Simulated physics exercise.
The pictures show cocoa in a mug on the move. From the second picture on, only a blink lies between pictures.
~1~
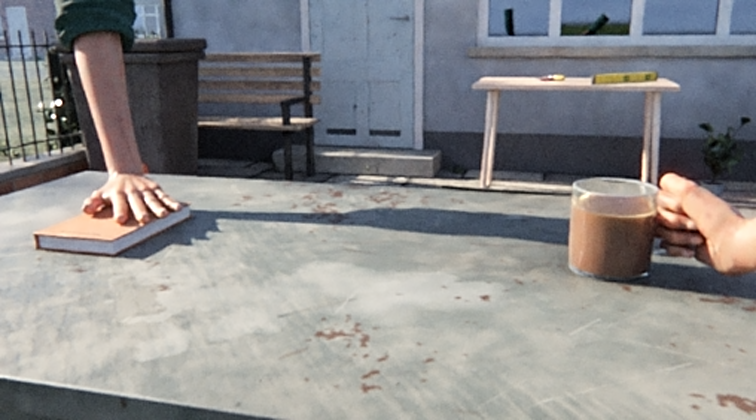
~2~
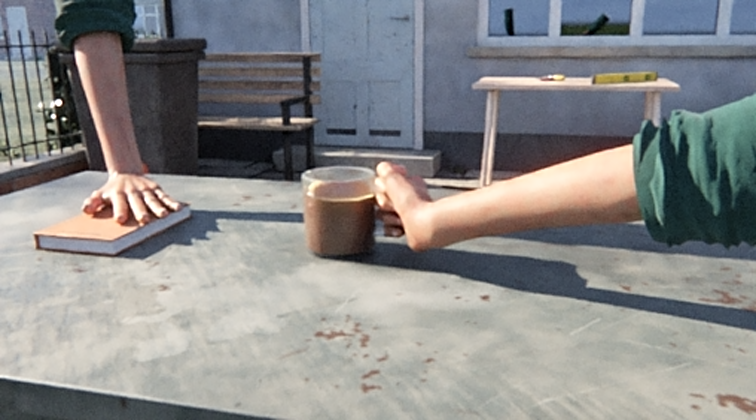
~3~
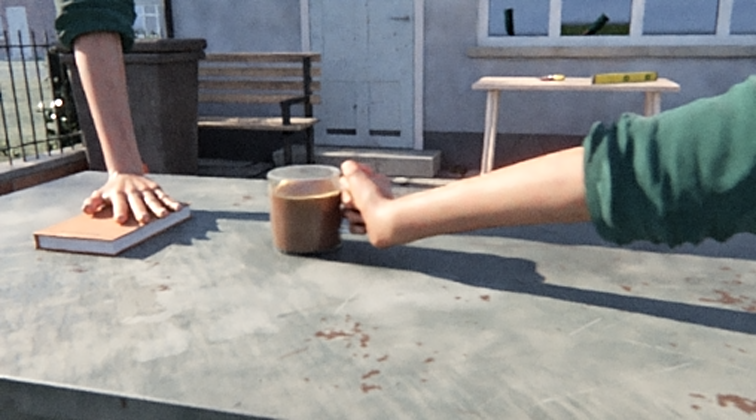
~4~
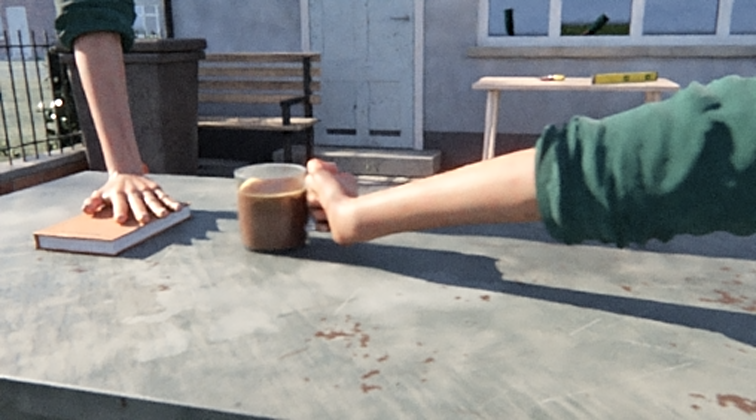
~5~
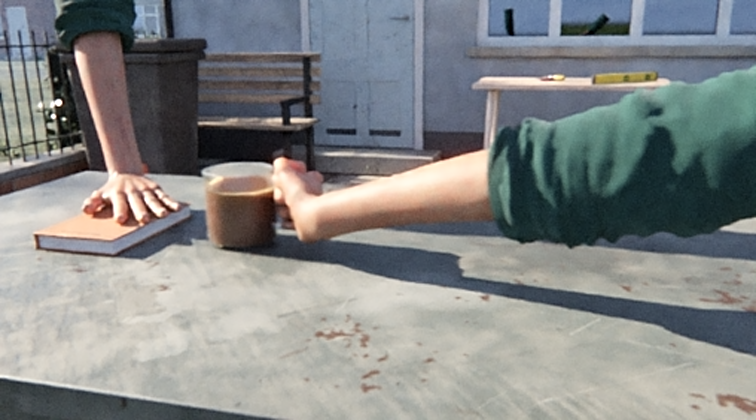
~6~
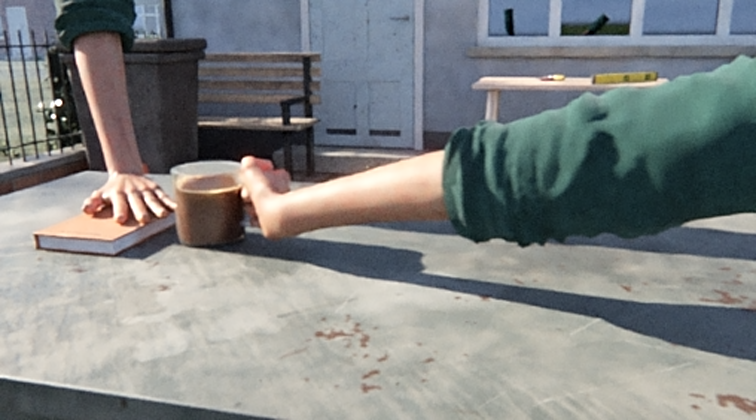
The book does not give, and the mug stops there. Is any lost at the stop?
At the stop the mug loses some.
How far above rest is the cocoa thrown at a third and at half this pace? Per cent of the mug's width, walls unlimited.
First 15 %, second 25 %.
Soon after, the mug meets the book.
Later, the cocoa surges up the wall; some has gone over its rim.
In the end, the mug stands at the book; some has gone over its rim.
